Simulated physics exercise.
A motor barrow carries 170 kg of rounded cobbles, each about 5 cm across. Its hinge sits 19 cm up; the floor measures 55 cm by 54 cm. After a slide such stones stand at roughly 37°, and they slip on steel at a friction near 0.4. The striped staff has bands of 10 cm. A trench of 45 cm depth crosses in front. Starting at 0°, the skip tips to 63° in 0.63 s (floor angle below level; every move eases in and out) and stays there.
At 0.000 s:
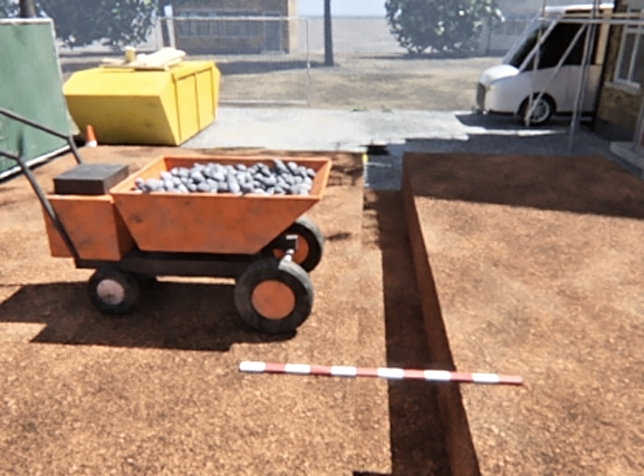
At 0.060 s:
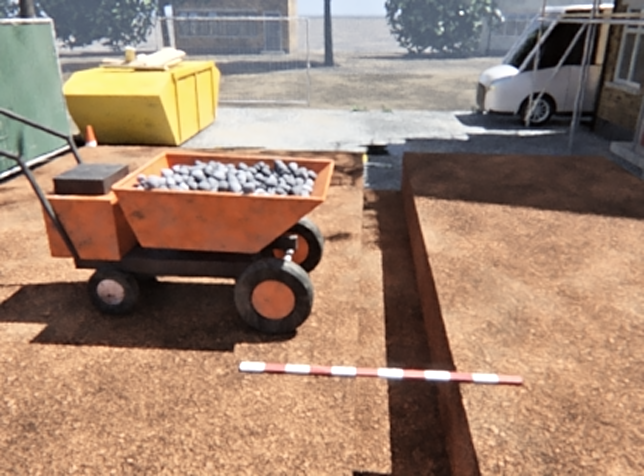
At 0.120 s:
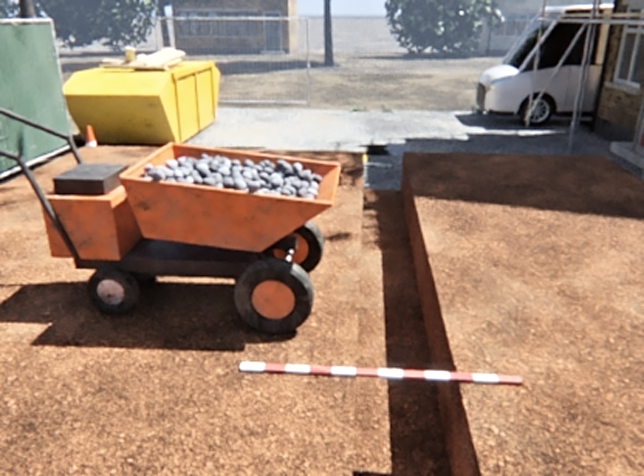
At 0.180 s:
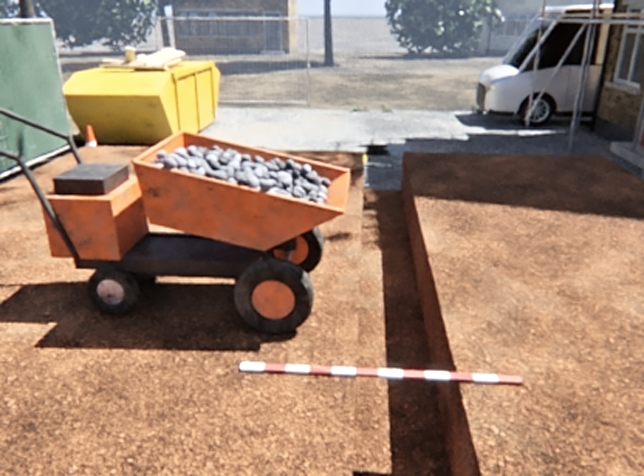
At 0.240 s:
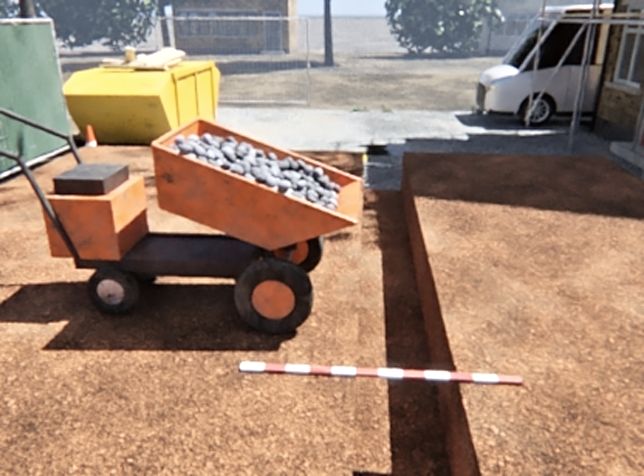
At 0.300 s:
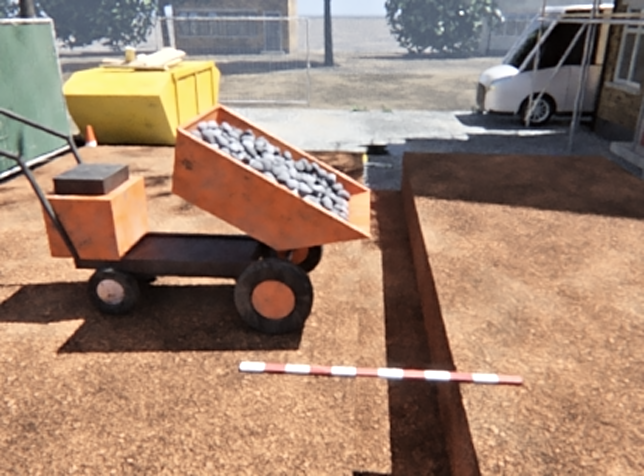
The orange skip of a motor barrow tilts steadily down to the right, carrying grey cobbles.
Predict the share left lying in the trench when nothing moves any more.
Roughly 60 per cent ends in the trench.
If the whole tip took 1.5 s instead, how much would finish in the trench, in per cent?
It would be near 80 per cent.
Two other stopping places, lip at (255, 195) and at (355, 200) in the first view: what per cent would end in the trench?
About 95 and 30 per cent.
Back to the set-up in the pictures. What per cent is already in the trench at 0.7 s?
Some 20 per cent.
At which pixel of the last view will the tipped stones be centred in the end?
Their middle is at about (429, 356).
After 0.5 s the floor is at 53°; 100 % in the skip; the foremost stones are at (375, 239).
After 0.7 s the floor is at 63°; 81 % in the skip, 18 % in the trench, 1 % past the trench; the foremost stones are at (450, 303).
After 1.1 s the floor is at 63°; 25 % in the skip, 36 % in the trench, 39 % past the trench; the foremost stones are at (590, 310).
After 3.0 s the floor is at 63°; 0 % in the skip, 60 % in the trench, 40 % past the trench; the foremost stones are past the picture's edge.
